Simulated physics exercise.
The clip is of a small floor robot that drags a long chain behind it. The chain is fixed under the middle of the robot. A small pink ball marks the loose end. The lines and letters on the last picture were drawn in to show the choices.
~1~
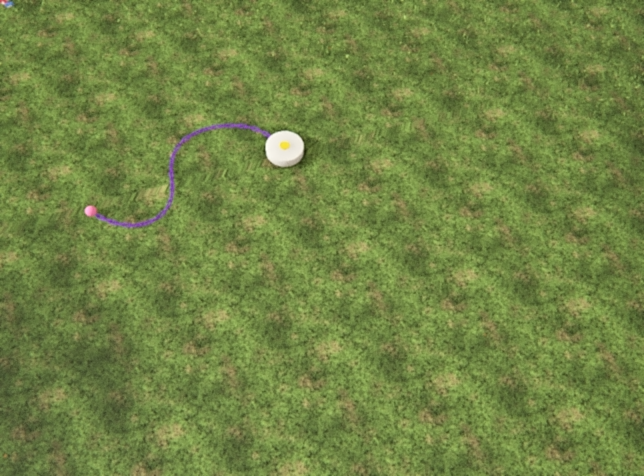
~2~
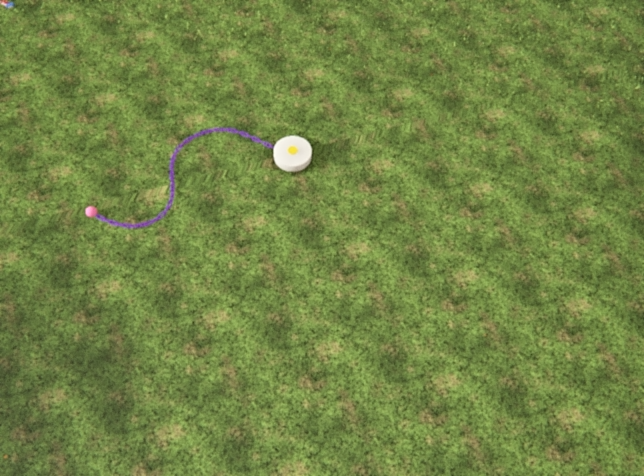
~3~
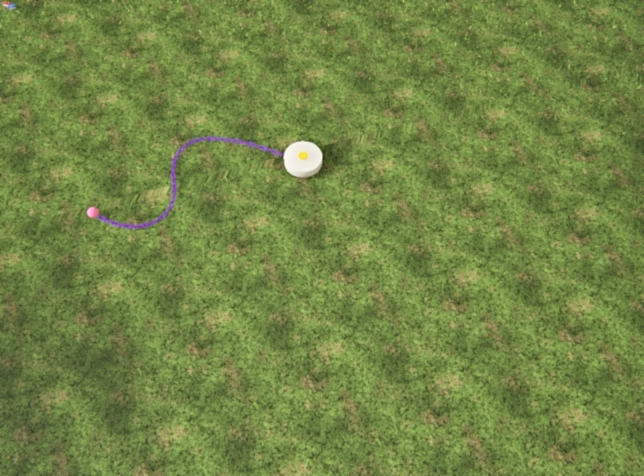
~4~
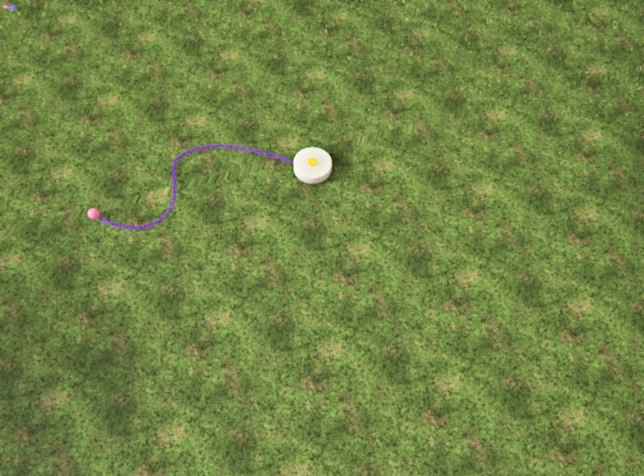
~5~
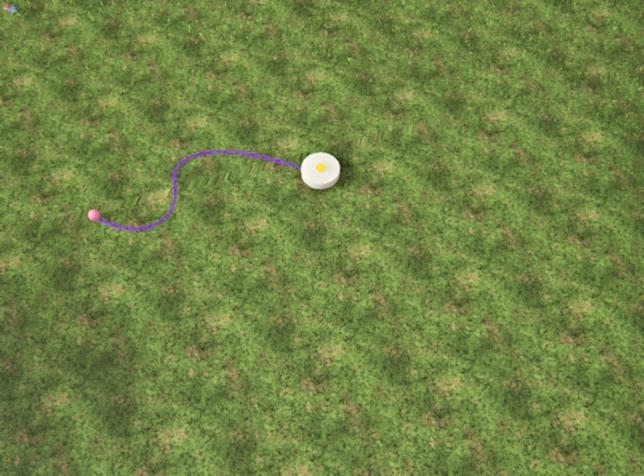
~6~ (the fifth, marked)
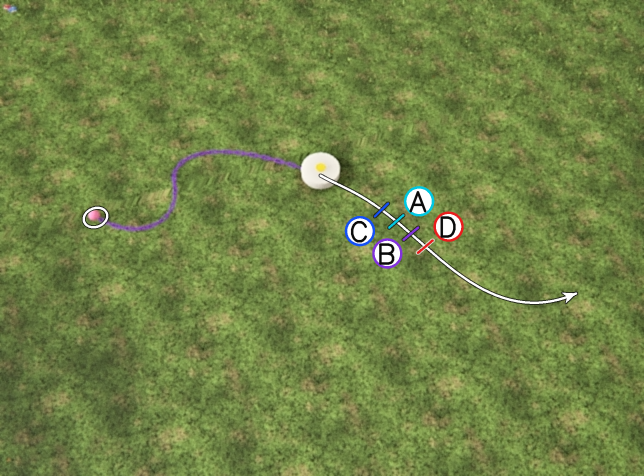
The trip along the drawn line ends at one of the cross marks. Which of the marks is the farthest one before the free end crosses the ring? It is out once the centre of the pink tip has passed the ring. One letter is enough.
As far as tick A.
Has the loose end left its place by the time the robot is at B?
Yes.
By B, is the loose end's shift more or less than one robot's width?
Less.
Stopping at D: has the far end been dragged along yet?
By then, yes.
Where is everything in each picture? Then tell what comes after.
Free end (91, 211); robot (285, 150), in the first picture.
Robot (293, 154); free end (91, 212), in the second picture.
Robot (303, 160); free end (93, 213), in the third picture.
Robot (313, 166); free end (94, 214), in the fourth picture.
Robot (321, 172); free end (94, 215), in the fifth picture.
On the marked copy, A at (396, 221); B at (411, 234); C at (382, 210); D at (425, 247); the ring at (95, 217); the route from (320, 175) via (438, 257) to (576, 293).
Following A. Soon after the start, robot (348, 185), middle of the chain (205, 171), free end (94, 215).
Later, robot (376, 202), middle of the chain (229, 186), free end (94, 215).
In the end, robot (397, 218), middle of the chain (247, 198), free end (99, 217); the free end is still in its ring.
As for the rest, B drags the free end to (111, 219); C is safe but short; D drags the free end to (125, 217).
